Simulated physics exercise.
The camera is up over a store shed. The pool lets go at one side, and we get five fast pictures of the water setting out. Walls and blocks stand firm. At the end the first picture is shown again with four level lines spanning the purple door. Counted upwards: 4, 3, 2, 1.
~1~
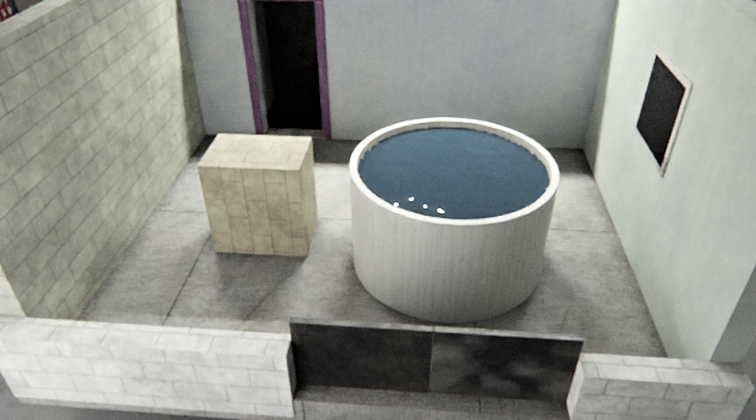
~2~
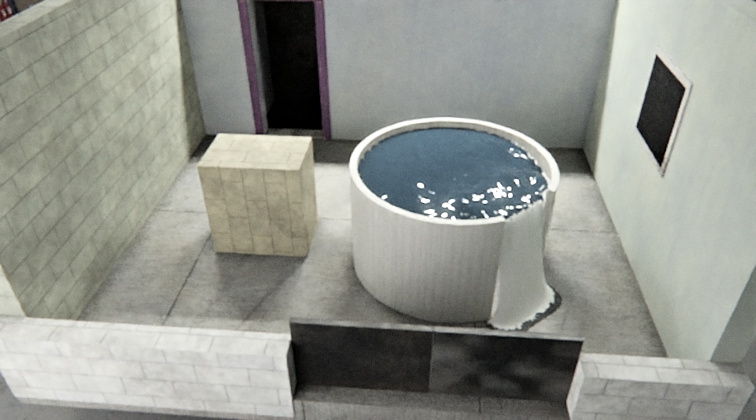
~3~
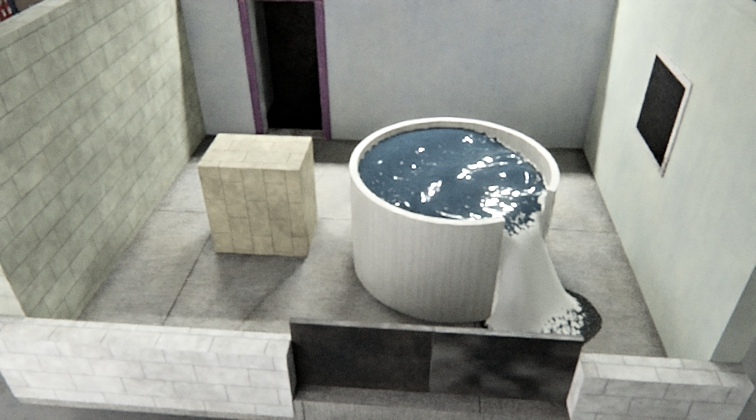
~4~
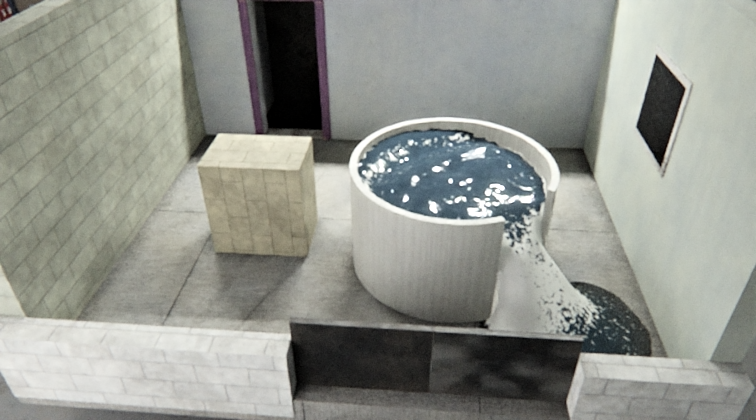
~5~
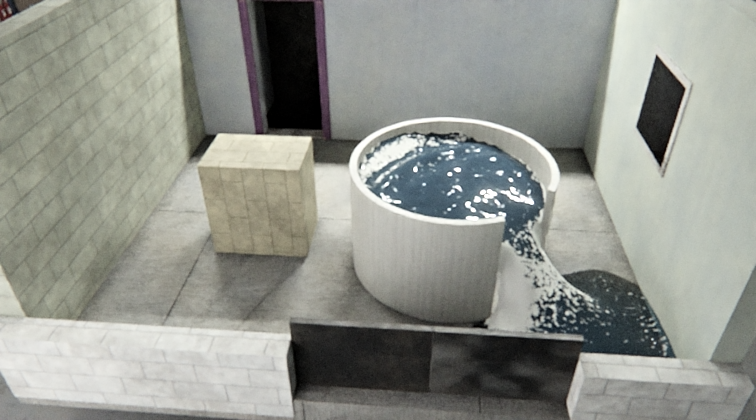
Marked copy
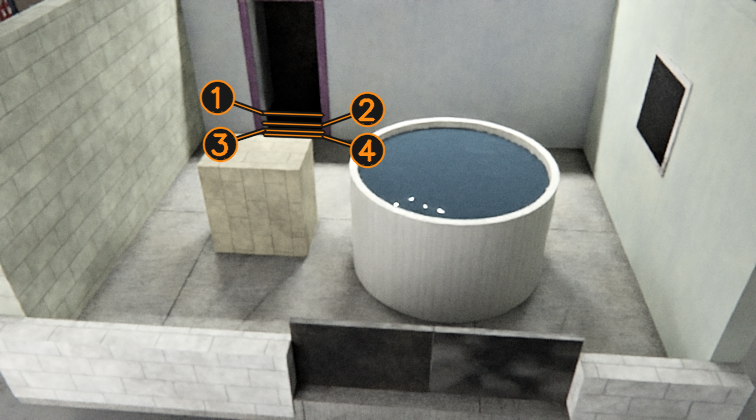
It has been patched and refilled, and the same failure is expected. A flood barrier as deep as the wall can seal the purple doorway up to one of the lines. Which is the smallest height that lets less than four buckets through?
Take 2.
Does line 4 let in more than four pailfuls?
Yes, that goes wrong.
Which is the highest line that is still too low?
Here it is line 3.
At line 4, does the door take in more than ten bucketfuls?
Yes.
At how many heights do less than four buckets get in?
Two.
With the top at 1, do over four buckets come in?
No.
In orange, 1 at (292, 114); 2 at (293, 124); 3 at (293, 131); 4 at (294, 135); from the bottom up 4, 3, 2, 1.
With 1, nothing gets over.
With 2, nothing gets over.
With 3, about 8 bucketfuls get in.
With 4, dozens of bucketfuls pour in.
